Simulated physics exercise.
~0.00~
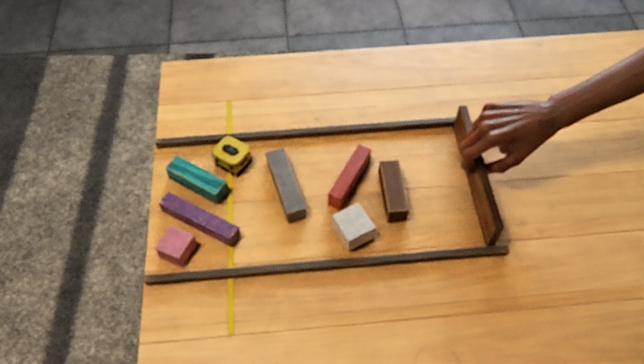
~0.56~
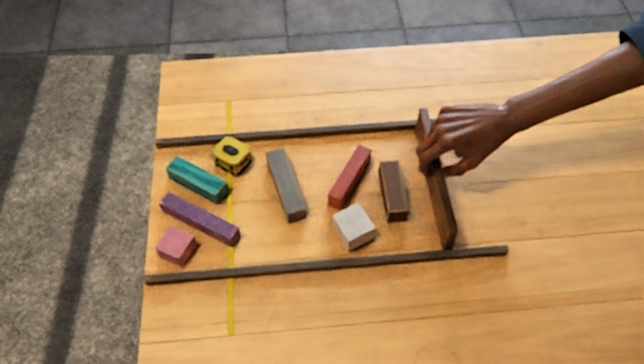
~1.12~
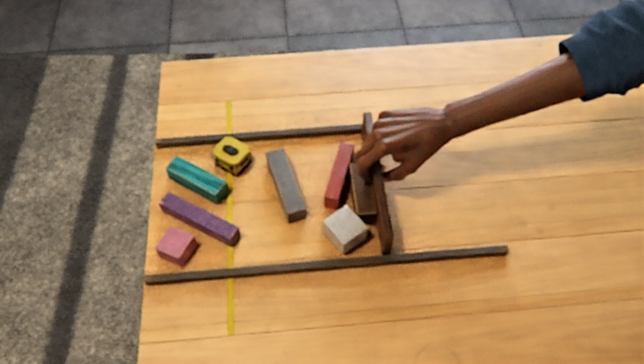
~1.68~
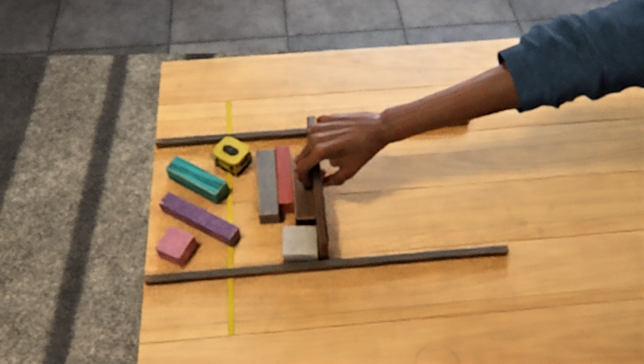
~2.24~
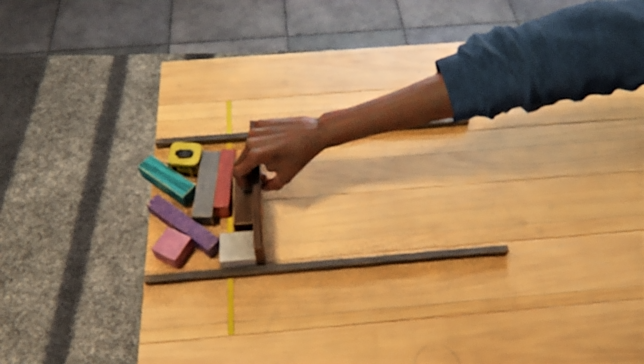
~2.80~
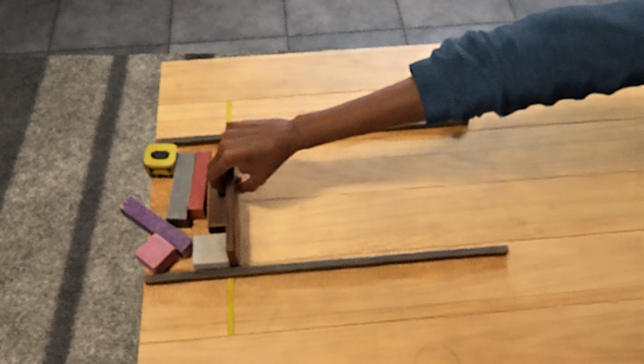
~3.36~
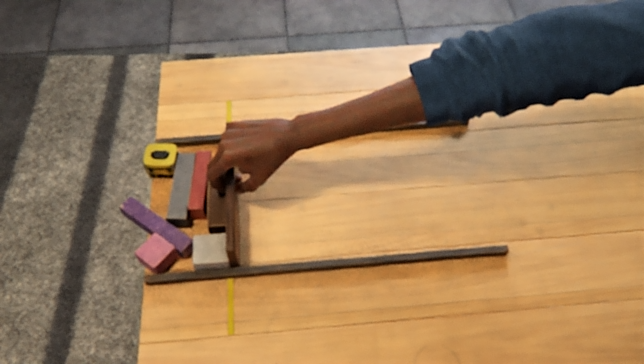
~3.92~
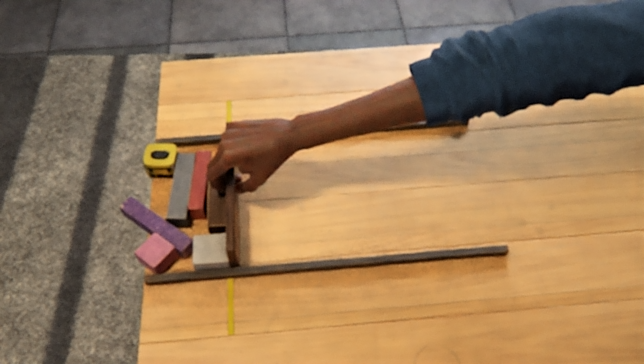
A dark board, pushed left by a hand along a channel on a wooden table, gathers bars and blocks toward the table's end and stops at the yellow tape; the turquoise stick drops off the edge, while the purple bar and pink block stay perched there.
